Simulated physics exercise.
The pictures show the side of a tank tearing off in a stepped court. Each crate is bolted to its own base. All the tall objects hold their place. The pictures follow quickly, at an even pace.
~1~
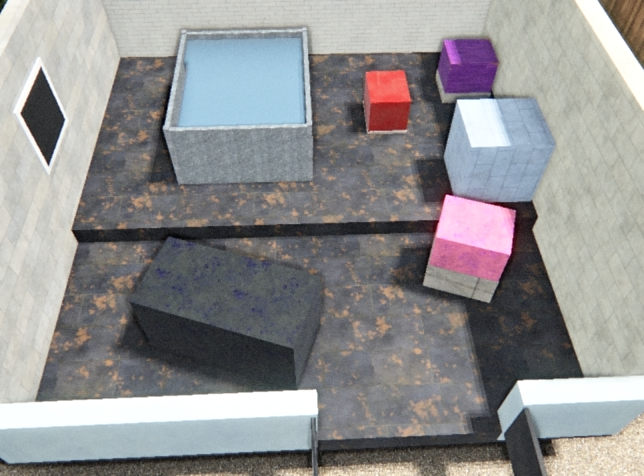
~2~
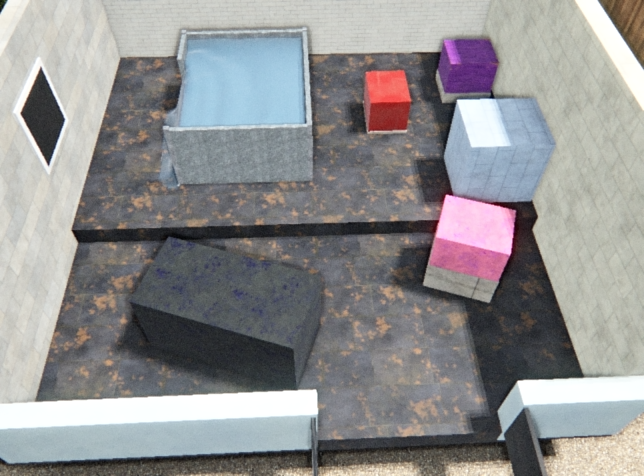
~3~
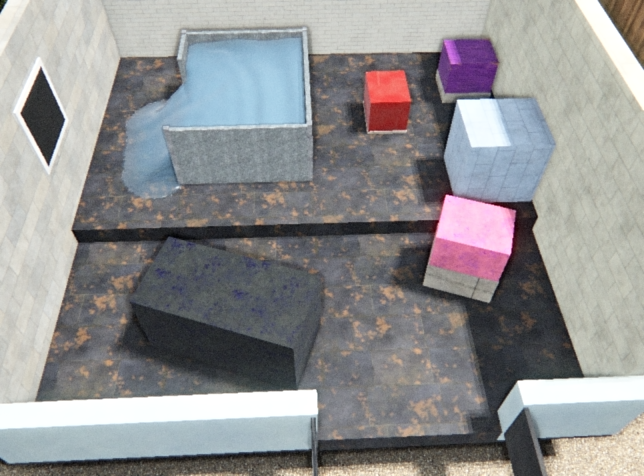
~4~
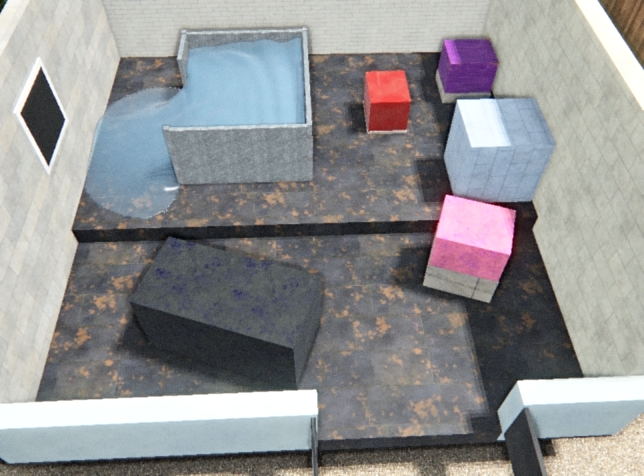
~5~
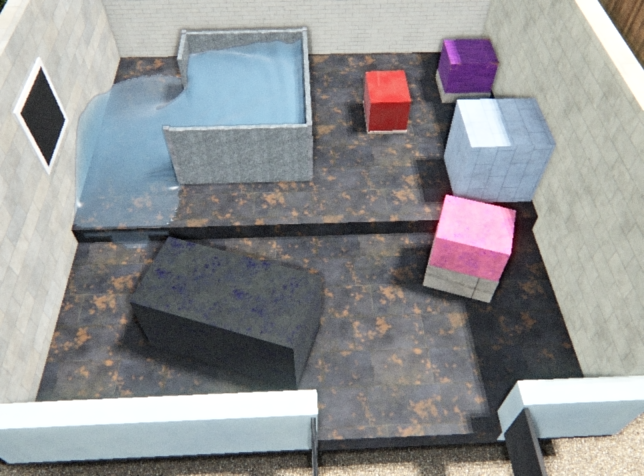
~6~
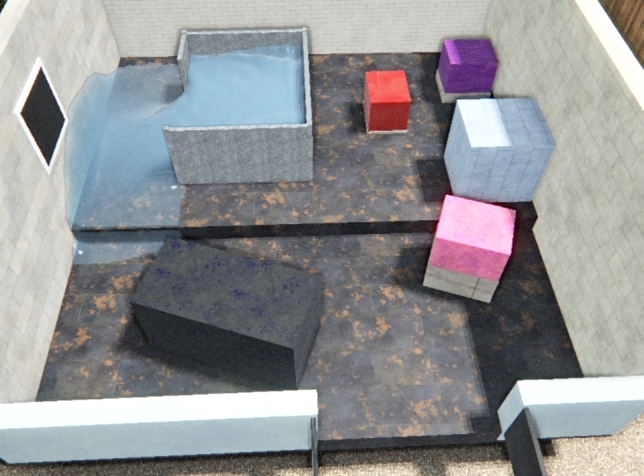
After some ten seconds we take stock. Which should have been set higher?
The pink crate keeps dry; the red crate is soaked; the purple crate is soaked.
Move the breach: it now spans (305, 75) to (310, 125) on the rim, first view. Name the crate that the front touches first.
That is the red-painted one.
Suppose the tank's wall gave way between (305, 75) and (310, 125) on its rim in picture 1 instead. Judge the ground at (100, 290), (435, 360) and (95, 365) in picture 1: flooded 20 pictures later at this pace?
One after the other: No water, covered, clear.
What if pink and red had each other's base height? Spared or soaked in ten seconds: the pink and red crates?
In short: The pink one is wetted, the red one keeps dry.
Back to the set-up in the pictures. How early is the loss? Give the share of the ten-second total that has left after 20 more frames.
Some 5 per cent.
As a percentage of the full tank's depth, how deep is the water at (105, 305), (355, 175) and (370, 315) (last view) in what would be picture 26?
About 10, 0 and 0 per cent.
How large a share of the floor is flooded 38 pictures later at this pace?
Near 85 in a hundred.
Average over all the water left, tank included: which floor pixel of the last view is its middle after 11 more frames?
Roughly at (182, 163).
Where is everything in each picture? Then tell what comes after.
In the first picture, still water in the tank at (242, 80).
In the second picture, water pours out at (184, 126) and has run to (176, 186).
In the third picture, water pours out at (185, 130) and has run to (149, 108).
In the fourth picture, the front is at (105, 114), out from the gap at (186, 132).
In the fifth picture, water pours out at (186, 133) and has run to (113, 87).
In the sixth picture, the front is at (75, 260), out from the gap at (186, 133).
A moment on, water covers 20 % of the floor; the pink crate not reached, the red crate not reached, the purple crate not reached.
Next, water covers 35 % of the floor; the pink crate not reached, the red crate not reached, the purple crate not reached.
Then, water covers 60 % of the floor; the pink crate not reached, the red crate water round its plinth, the purple crate water round its plinth.
Later, water covers 85 % of the floor; the pink crate water round its plinth, the red crate water round its plinth, the purple crate water round its plinth.
In the end, water covers 95 % of the floor; the pink crate stayed above the water, the red crate was topped, the purple crate was topped.
